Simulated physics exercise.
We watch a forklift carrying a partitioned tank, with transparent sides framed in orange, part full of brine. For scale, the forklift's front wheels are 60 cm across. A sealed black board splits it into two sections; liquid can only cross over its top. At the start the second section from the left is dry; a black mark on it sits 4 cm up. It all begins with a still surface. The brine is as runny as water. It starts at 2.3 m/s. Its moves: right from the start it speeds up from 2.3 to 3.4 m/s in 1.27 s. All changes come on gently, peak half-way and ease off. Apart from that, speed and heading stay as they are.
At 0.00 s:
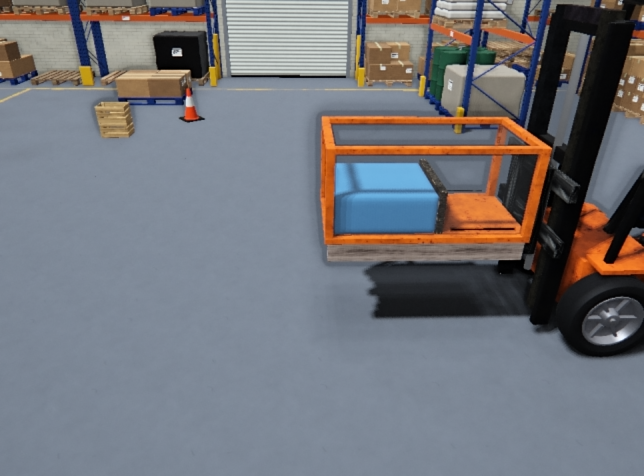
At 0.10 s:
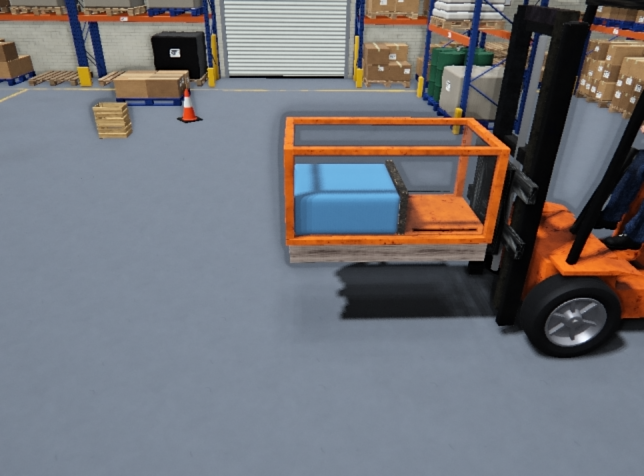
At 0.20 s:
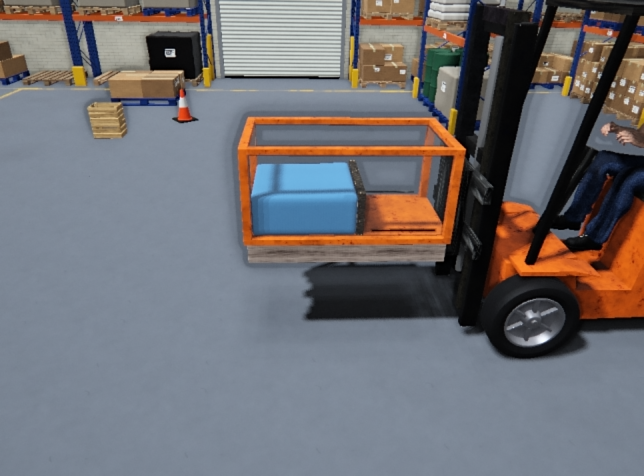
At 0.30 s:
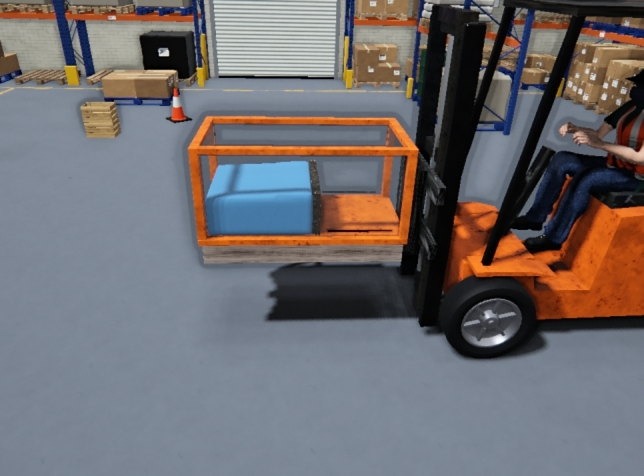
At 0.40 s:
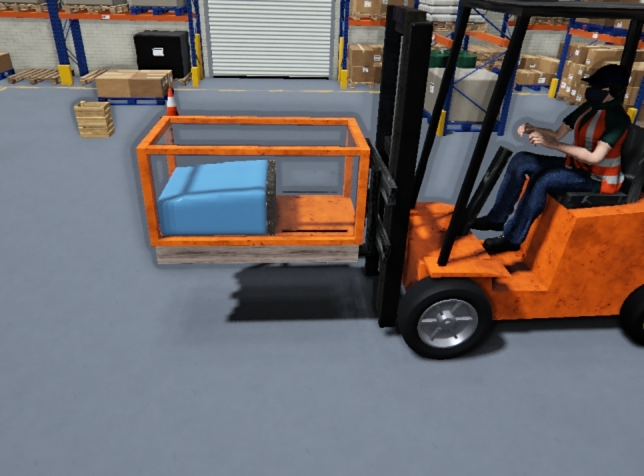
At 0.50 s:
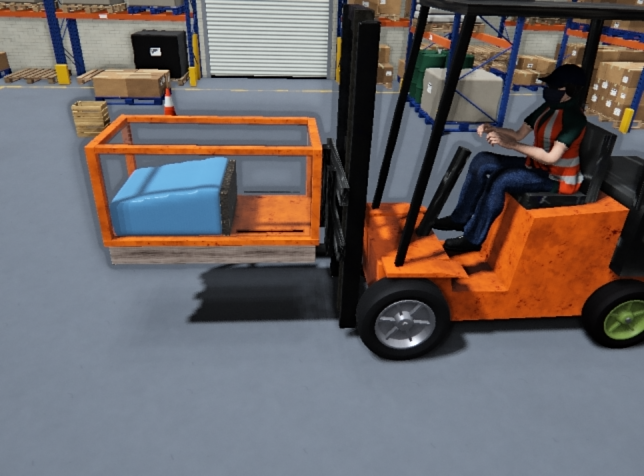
An orange forklift drove leftward across a warehouse floor, its seated driver coming into view, carrying a raised orange-framed clear tank whose blue liquid tilted, sinking at the left and rising against the dark divider.
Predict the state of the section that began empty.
The empty section finishes under the black line.
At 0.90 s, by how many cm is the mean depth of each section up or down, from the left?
In cm: 1 down, 1 up.
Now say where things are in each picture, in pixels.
Sections from the left stand at (375, 166), dry; board top at (444, 193); the front is on the left, levels are read along the far wall; a wheel hub at (616, 326), in the first frame.
Sections from the left stand at (341, 166), dry, in the second frame.
Sections from the left stand at (303, 166), dry, in the third frame.
Sections from the left stand at (263, 166), dry, in the fourth frame.
Sections from the left stand at (221, 166), dry, in the fifth frame.
Sections from the left stand at (180, 165), dry; a wheel hub at (407, 329), in the sixth frame.
Then, 0.90 s in, left to right it is 26, 1 cm deep.
Then, 1.30 s in, left to right it is 26, 1 cm deep.
Then, 1.80 s in, left to right it is 26, 1 cm deep.
Then, 4.26 s in, left to right it is 26, 1 cm deep.
